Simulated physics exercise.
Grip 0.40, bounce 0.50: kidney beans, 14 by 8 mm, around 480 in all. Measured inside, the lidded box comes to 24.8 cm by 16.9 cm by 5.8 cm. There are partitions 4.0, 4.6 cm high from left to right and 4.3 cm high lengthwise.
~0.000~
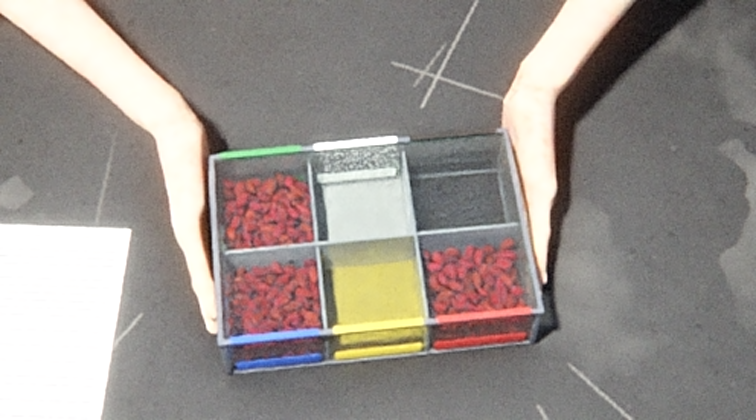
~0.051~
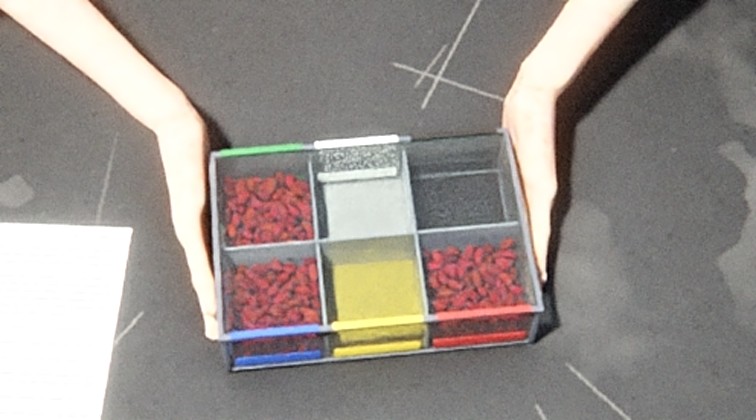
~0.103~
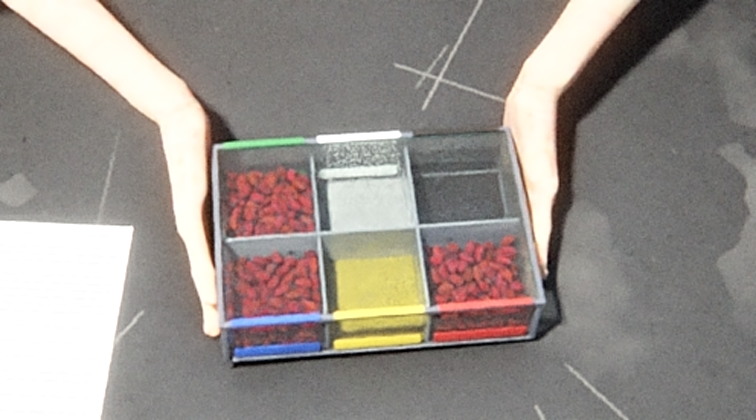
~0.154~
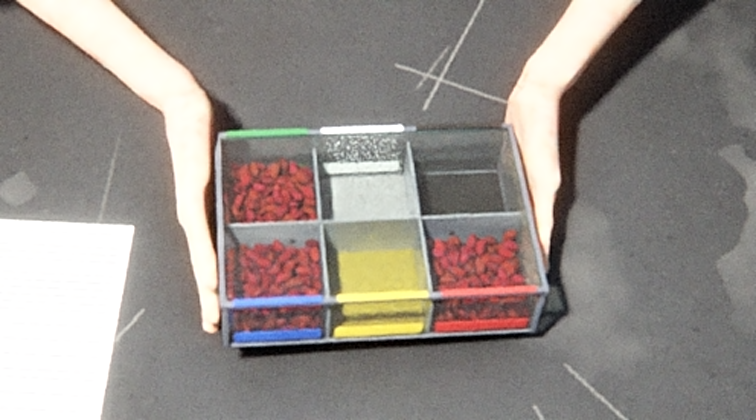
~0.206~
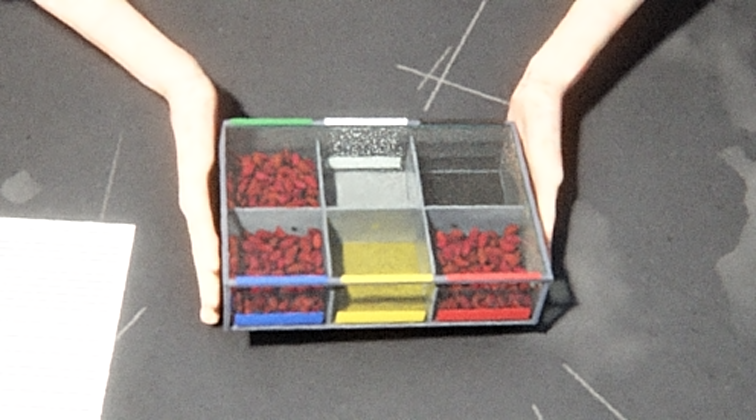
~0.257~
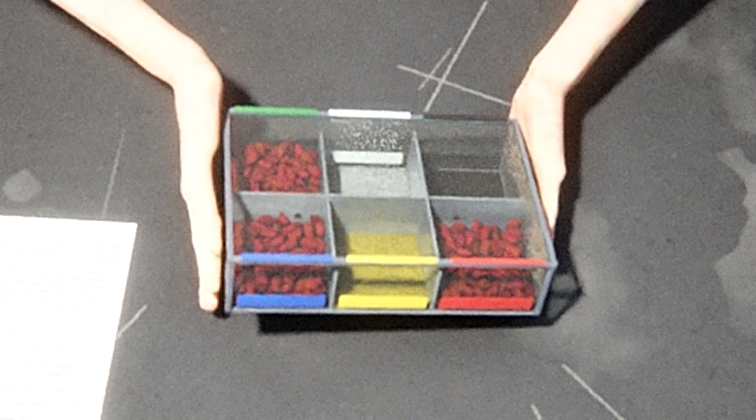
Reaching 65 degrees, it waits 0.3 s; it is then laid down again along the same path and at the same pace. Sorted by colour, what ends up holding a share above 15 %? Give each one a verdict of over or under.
In order: Red compartment: Holds a share past the limit; blue compartment: Holds a share past the limit; green compartment: Holds a share past the limit; yellow compartment: Holds a share within the limit; white compartment: Holds a share within the limit; black compartment: Holds a share within the limit.
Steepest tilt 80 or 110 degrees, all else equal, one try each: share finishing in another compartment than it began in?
Around 5 and 15 in a hundred, respectively.
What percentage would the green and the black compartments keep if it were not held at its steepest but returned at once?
You'd end up with green at 35 per cent and black at 0 per cent.
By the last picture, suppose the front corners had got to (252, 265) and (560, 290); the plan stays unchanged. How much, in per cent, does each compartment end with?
Result - red: 30 %; blue: 25 %; green: 30 %; yellow: 5 %; white: 10 %; black: 0 %.
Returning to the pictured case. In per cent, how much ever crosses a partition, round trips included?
That share comes to about 5 per cent.
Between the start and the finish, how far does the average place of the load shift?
It shifts by roughly 2.0 cm.
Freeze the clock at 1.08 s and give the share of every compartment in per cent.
Red 30, blue 30, green 35, yellow 0, white 5, black 0.
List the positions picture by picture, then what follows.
In the first frame, box tilt 0 degrees, front corners at (224, 341) and (538, 309); red 30 %, blue 30 %, green 40 %.
In the second frame, box tilt 1 degrees, front corners at (223, 336) and (538, 307).
In the third frame, box tilt 4 degrees, front corners at (224, 324) and (539, 300), lowest corner right back.
In the fourth frame, box tilt 8 degrees, front corners at (226, 304) and (543, 289), lowest corner right back.
In the fifth frame, box tilt 12 degrees, front corners at (229, 281) and (547, 276), lowest corner right back.
In the sixth frame, box tilt 17 degrees, front corners at (233, 258) and (551, 263), lowest corner right back; red 30 %, blue 30 %, green 40 %. Its pace works out near 85 degrees a second.
After 1.08 s, tilt 65 degrees; red 30 %, blue 30 %, green 35 %, white 5 %.
After 1.63 s, tilt 33 degrees; red 30 %, blue 25 %, green 35 %, white 5 %.
Then, at 2.24 s, tilt 0 degrees; red 30 %, blue 25 %, green 35 %, white 5 %.
At rest (2.6 s), red 30 %, blue 25 %, green 35 %, yellow 0 %, white 5 %, black 0 %.
